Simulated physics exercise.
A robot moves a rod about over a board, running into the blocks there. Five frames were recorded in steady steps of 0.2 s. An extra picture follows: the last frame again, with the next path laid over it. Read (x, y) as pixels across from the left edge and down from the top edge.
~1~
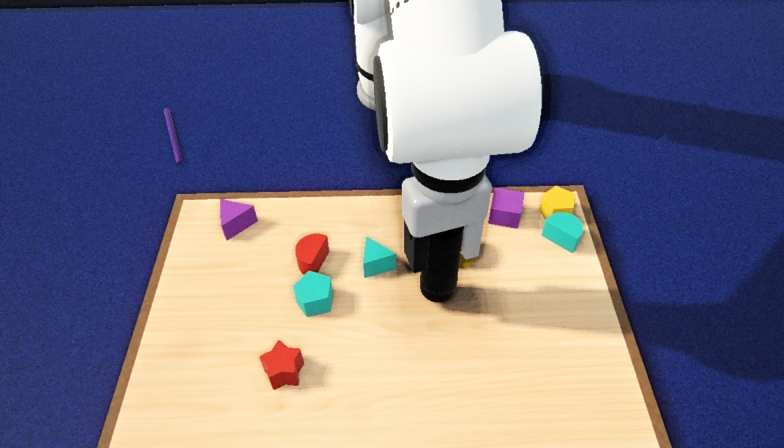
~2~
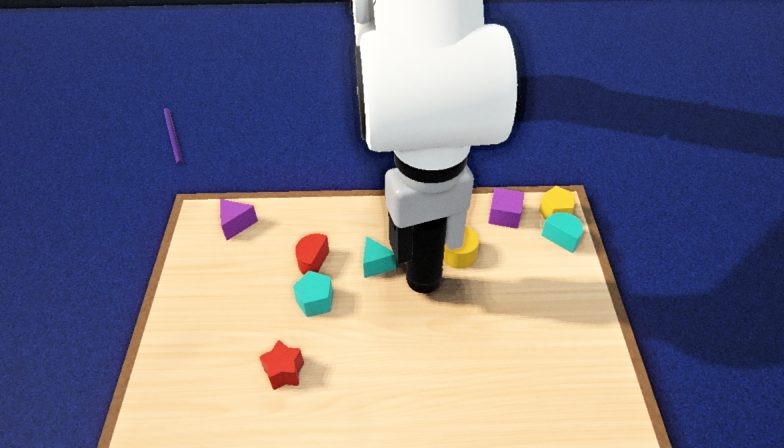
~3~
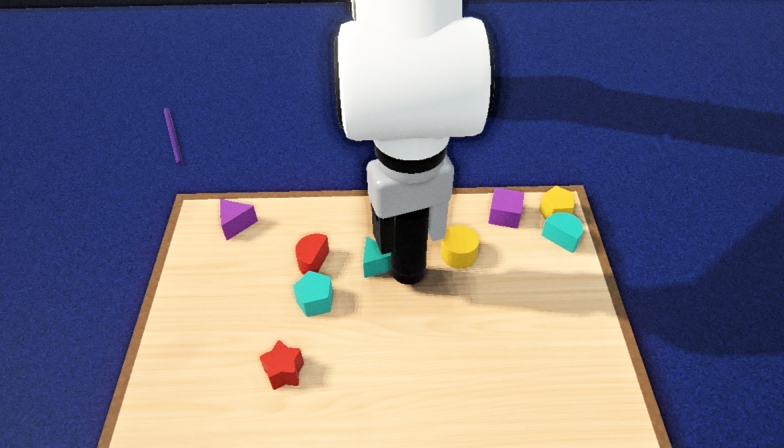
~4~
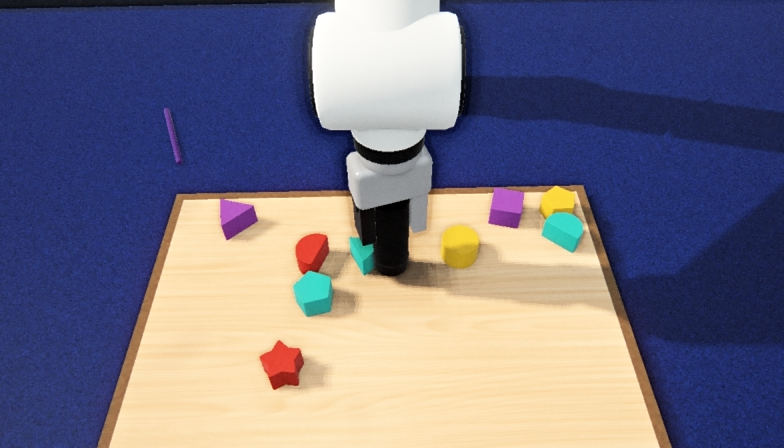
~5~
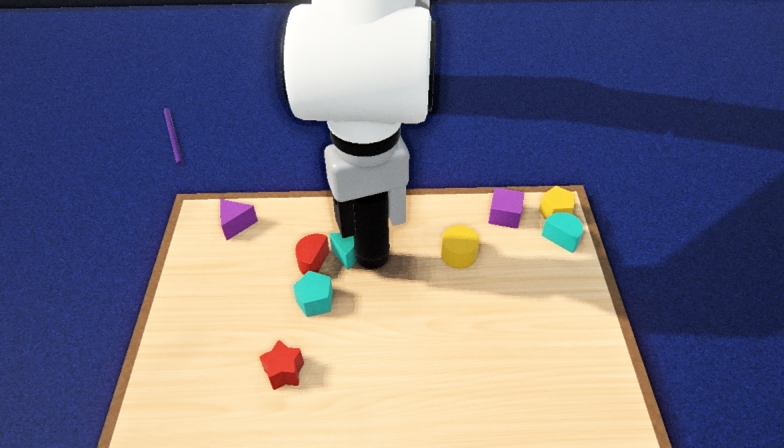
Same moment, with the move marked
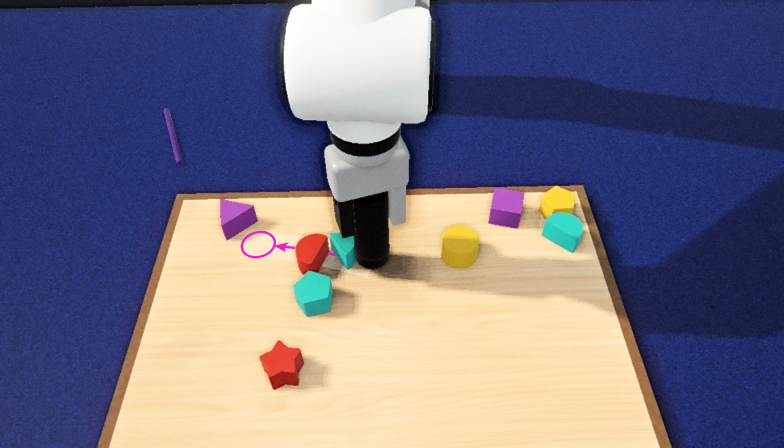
A white robot arm with a black rod reaches over a pale wooden board on a blue surface, seen from above by a still camera. Purple, red and turquoise blocks sit on the left, with yellow, purple and turquoise ones on the right. The arm moves steadily left, uncovering a yellow block, then meets the turquoise triangular block and nudges it left toward the red one.
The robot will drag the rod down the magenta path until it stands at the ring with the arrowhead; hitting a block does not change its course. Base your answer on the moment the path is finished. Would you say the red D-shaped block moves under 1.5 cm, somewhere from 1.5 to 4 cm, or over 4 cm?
The over 4 cm band.
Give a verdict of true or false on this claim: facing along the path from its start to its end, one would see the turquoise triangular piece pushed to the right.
True - the claim holds.
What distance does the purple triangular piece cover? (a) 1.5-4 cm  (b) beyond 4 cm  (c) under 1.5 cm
Answer: C.
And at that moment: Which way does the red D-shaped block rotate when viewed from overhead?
It spins against the clock.
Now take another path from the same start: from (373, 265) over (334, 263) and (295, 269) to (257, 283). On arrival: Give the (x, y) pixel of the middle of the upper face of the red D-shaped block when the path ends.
It is going to be at (261, 241).
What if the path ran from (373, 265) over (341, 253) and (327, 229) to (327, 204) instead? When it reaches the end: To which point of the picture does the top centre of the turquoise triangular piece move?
Around pixel (298, 214).
The drawn path runs from (373, 265) over (335, 255) and (297, 248) to (258, 244).
The first path, step by step. One third of the way, rod (334, 246); red D-shaped block (300, 243), turned 60° anticlockwise; turquoise triangular piece (312, 226).
Two thirds of the way, rod (294, 240); red D-shaped block (269, 248), turned 75° anticlockwise; turquoise triangular piece (280, 216), turned 35° clockwise.
At the end, rod (256, 236); purple triangular piece not moved; red D-shaped block (256, 252), turned 100° anticlockwise; turquoise triangular piece (269, 209), turned 60° clockwise.
